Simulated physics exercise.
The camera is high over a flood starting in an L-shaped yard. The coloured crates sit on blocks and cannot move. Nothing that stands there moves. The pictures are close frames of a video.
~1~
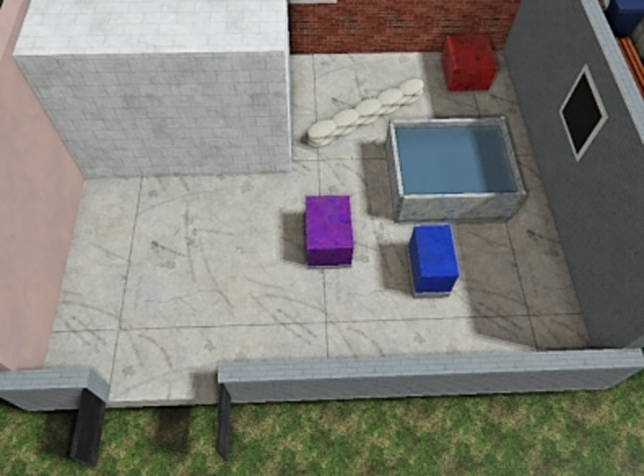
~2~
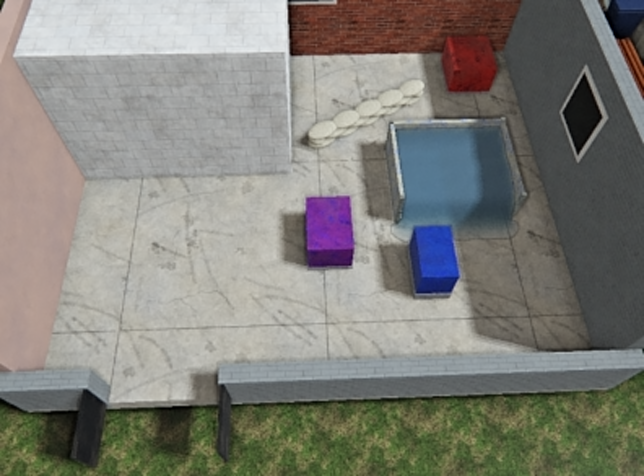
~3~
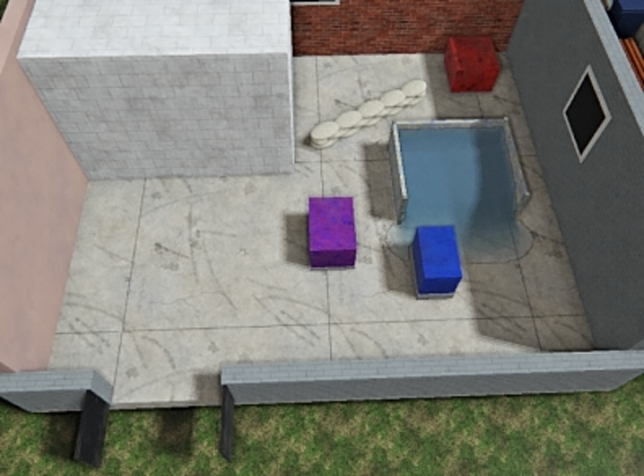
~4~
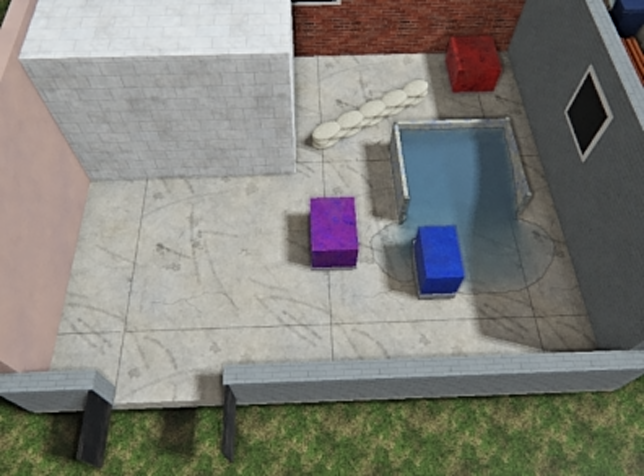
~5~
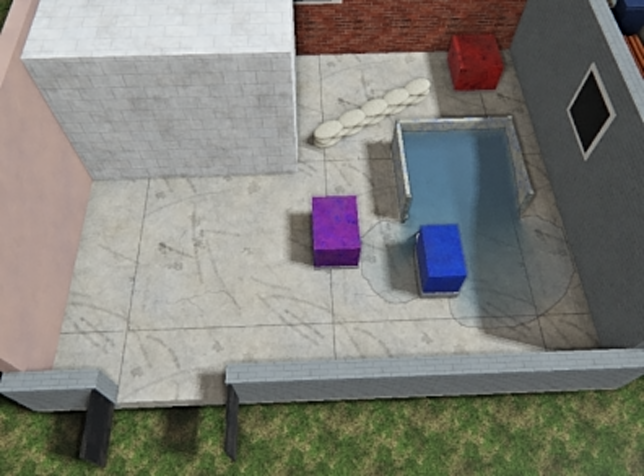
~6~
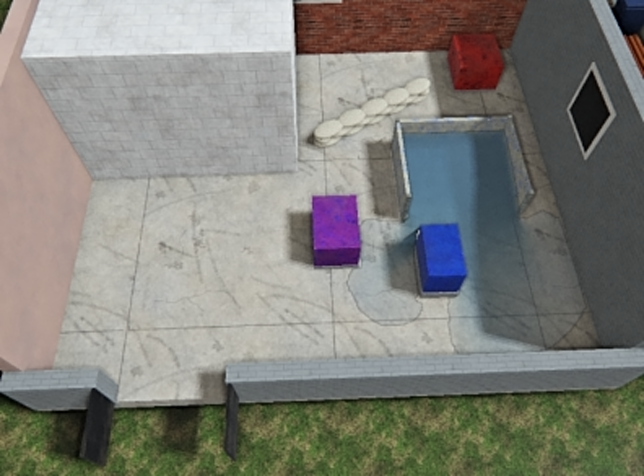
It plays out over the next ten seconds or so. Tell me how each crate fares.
The red crate is wetted; the blue crate is wetted; the purple crate is wetted.
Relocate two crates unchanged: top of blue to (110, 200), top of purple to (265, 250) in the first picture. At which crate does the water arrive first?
The purple one.
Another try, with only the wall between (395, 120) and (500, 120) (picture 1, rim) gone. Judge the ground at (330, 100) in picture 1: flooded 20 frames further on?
Verdict: Wet.
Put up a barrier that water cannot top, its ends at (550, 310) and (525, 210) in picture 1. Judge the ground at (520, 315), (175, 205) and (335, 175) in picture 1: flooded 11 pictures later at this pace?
As listed: Awash, not flooded, flooded.
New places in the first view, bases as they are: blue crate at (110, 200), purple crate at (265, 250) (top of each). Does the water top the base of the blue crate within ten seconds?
The blue one escapes it.
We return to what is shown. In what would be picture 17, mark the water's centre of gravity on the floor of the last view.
Near (465, 273).
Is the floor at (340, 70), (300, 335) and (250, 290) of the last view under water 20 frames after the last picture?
One after the other: Dry, wet, awash.
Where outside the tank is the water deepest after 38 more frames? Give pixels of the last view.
Close to (93, 184).
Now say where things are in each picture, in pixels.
In the first picture, the open tank at (454, 159) is whole and still.
In the second picture, water pours out at (456, 211) and has run to (515, 223).
In the third picture, the front is at (526, 242), out from the gap at (458, 213).
In the fourth picture, water pours out at (459, 214) and has run to (388, 267).
In the fifth picture, the front is at (537, 311), out from the gap at (462, 213).
In the sixth picture, water pours out at (462, 213) and has run to a hidden place.
A moment on, water covers 25 % of the floor; the red crate not reached, the blue crate water round its plinth, the purple crate water round its plinth.
Next, water covers 30 % of the floor; the red crate not reached, the blue crate water round its plinth, the purple crate water round its plinth.
Then, water covers 45 % of the floor; the red crate not reached, the blue crate water round its plinth, the purple crate water round its plinth.
Later, water covers 80 % of the floor; the red crate water round its plinth, the blue crate water round its plinth, the purple crate water round its plinth.
In the end, water covers 90 % of the floor; the red crate was topped, the blue crate was topped, the purple crate was topped.
